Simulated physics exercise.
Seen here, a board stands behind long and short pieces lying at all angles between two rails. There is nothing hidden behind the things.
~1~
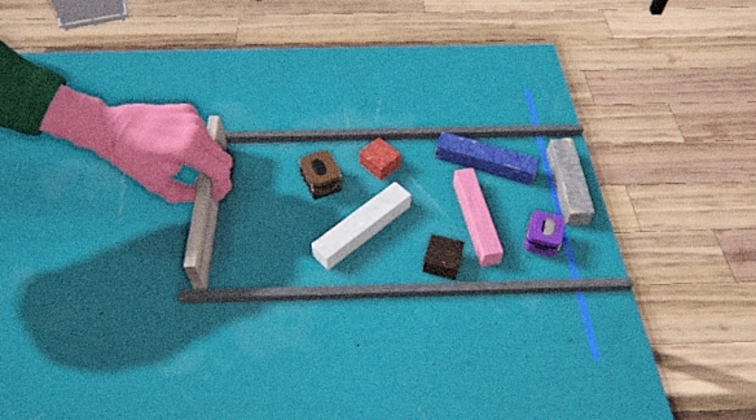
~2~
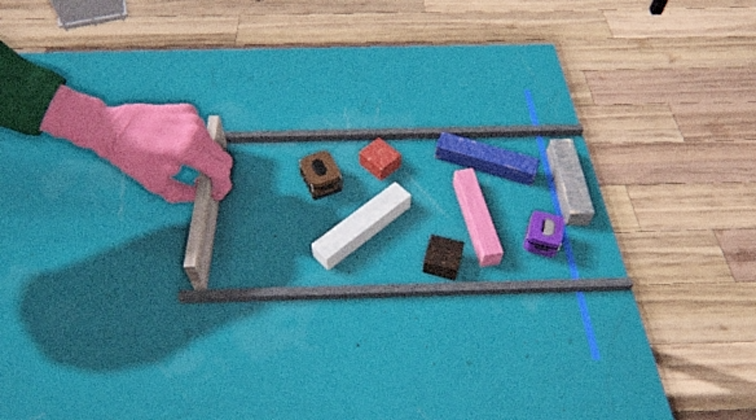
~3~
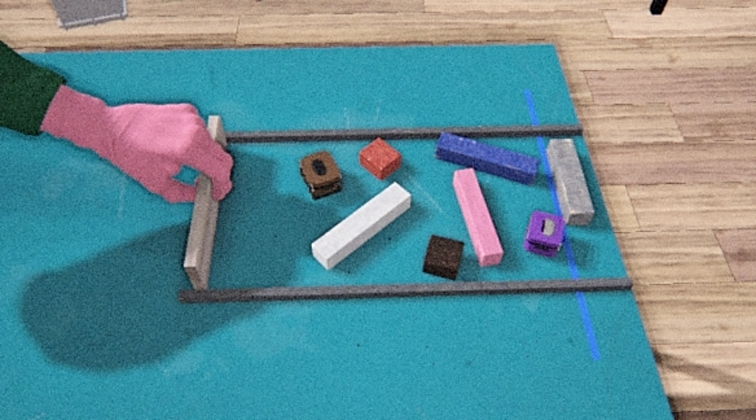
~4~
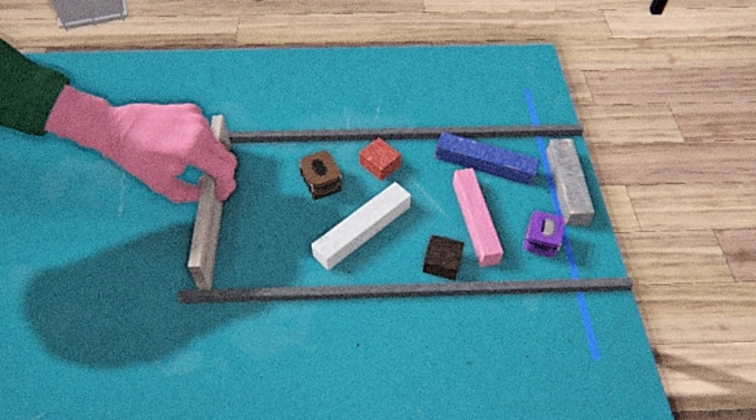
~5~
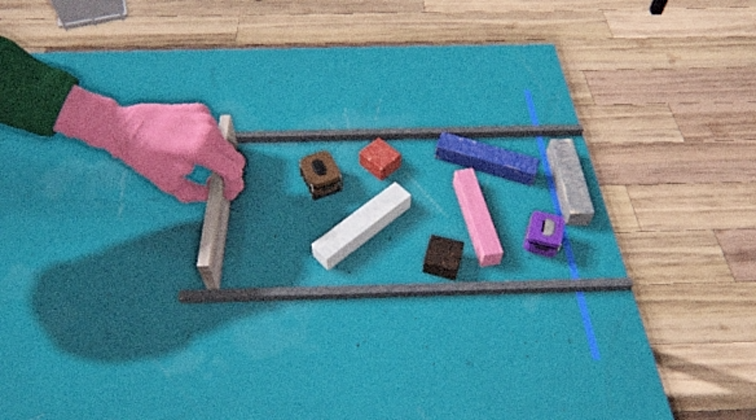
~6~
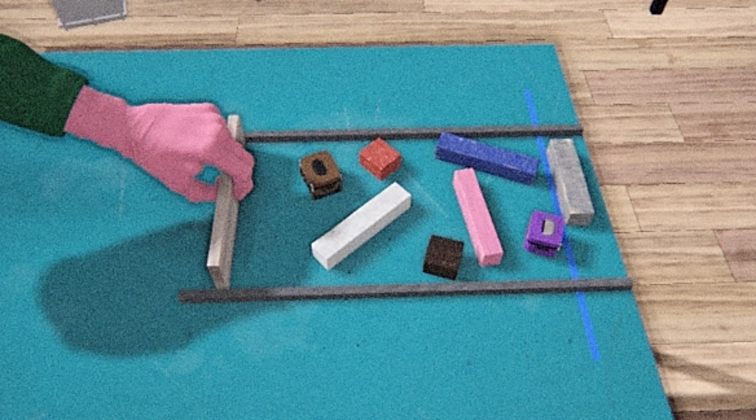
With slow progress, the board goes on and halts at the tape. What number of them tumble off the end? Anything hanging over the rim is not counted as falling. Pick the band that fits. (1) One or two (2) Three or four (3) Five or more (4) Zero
The answer is 2.
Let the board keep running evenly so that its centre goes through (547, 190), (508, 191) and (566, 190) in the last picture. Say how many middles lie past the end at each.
Counts: 4, 1, 4.
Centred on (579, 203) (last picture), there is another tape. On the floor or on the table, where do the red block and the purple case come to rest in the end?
Outcome: Red block is still present, purple case goes missing.
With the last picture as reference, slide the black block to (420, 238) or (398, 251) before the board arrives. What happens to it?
Black block - first try is safe, second try is safe.
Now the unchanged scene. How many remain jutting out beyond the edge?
The total would be 2.
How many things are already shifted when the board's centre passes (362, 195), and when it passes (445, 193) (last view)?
Counting first: 3, next 8.
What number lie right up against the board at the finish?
Well, it touches 3.
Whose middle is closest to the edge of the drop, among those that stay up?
Closest at the end: The black block.
Early on, none off yet; grey bar at rest near (569, 181); purple case at rest near (544, 235); blue bar at rest near (486, 159).
Finally, the number that fall off is three or four; lost, pink bar, blue bar, purple case and grey bar.
